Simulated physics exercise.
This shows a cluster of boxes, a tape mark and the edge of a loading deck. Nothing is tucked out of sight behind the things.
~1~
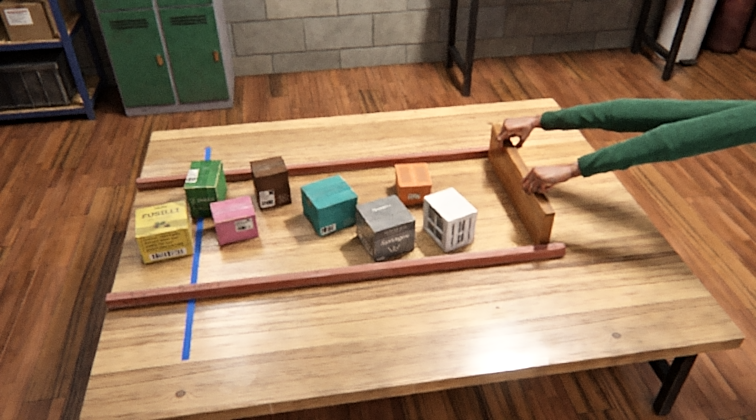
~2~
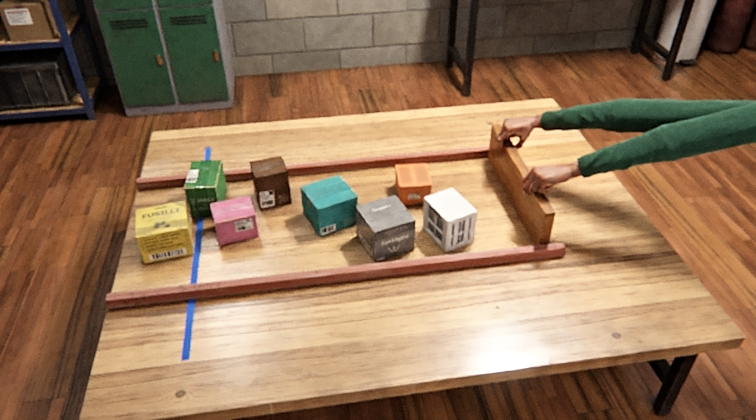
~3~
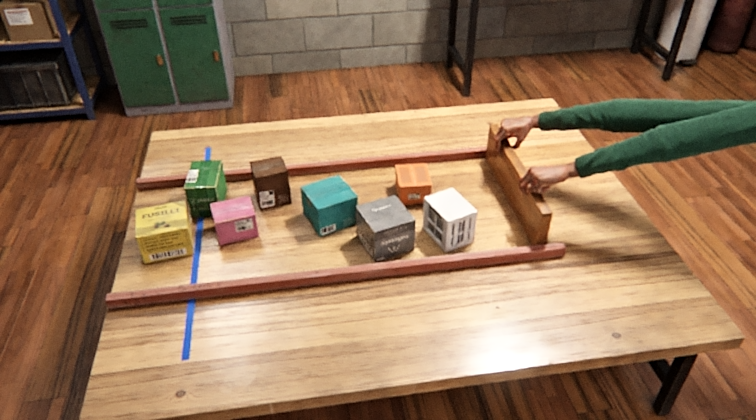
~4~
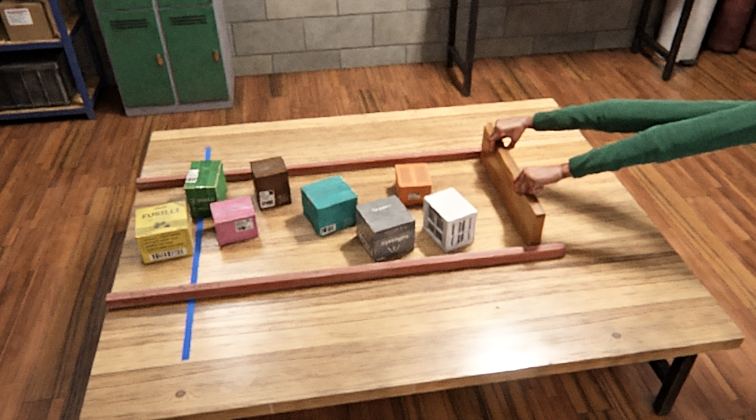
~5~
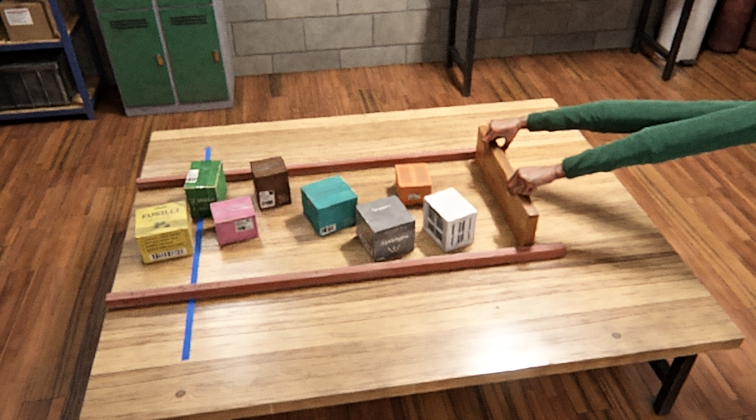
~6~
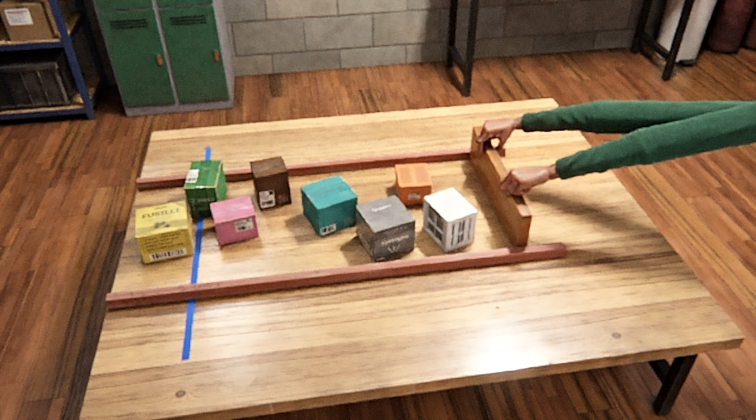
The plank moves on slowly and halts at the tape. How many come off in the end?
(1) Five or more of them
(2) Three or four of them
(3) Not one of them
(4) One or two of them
2.
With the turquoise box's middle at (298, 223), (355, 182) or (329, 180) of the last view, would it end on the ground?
It keeps its place, then keeps its place, then keeps its place.
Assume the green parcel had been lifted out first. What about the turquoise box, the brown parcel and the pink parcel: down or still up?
Outcome: Turquoise box is not lost; brown parcel is not lost; pink parcel ends up off.
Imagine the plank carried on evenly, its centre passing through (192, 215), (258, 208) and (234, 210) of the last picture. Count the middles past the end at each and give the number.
First 3, then 1, then 1.
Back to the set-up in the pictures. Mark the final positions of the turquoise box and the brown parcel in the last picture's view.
Final centres, first then second: (142, 228), (149, 193).
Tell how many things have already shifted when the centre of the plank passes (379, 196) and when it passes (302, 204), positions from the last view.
The first number is 4, the next one 7.
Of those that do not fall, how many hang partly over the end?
Overhanging ones - 2.
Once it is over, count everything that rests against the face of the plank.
That makes 2.
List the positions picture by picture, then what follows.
The first picture shows yellow box (165, 232); green parcel (206, 188); pink parcel (235, 220); plank (518, 182); tape (199, 232).
The second picture shows green parcel (206, 188); plank (518, 182).
The third picture shows pink parcel (235, 220); brown parcel (271, 183).
The fourth picture shows yellow box (165, 232); orange tote (413, 184).
The fifth picture shows green parcel (206, 188); grey box (385, 228).
The sixth picture shows yellow box (165, 232); green parcel (206, 188); pink parcel (235, 220); plank (497, 184); tape (199, 232).
Early on, none off yet; yellow box at rest near (165, 232); green parcel at rest near (206, 188); pink parcel at rest near (235, 220).
Finally, the number that fall off is three or four; lost, pink parcel, green parcel and yellow box.
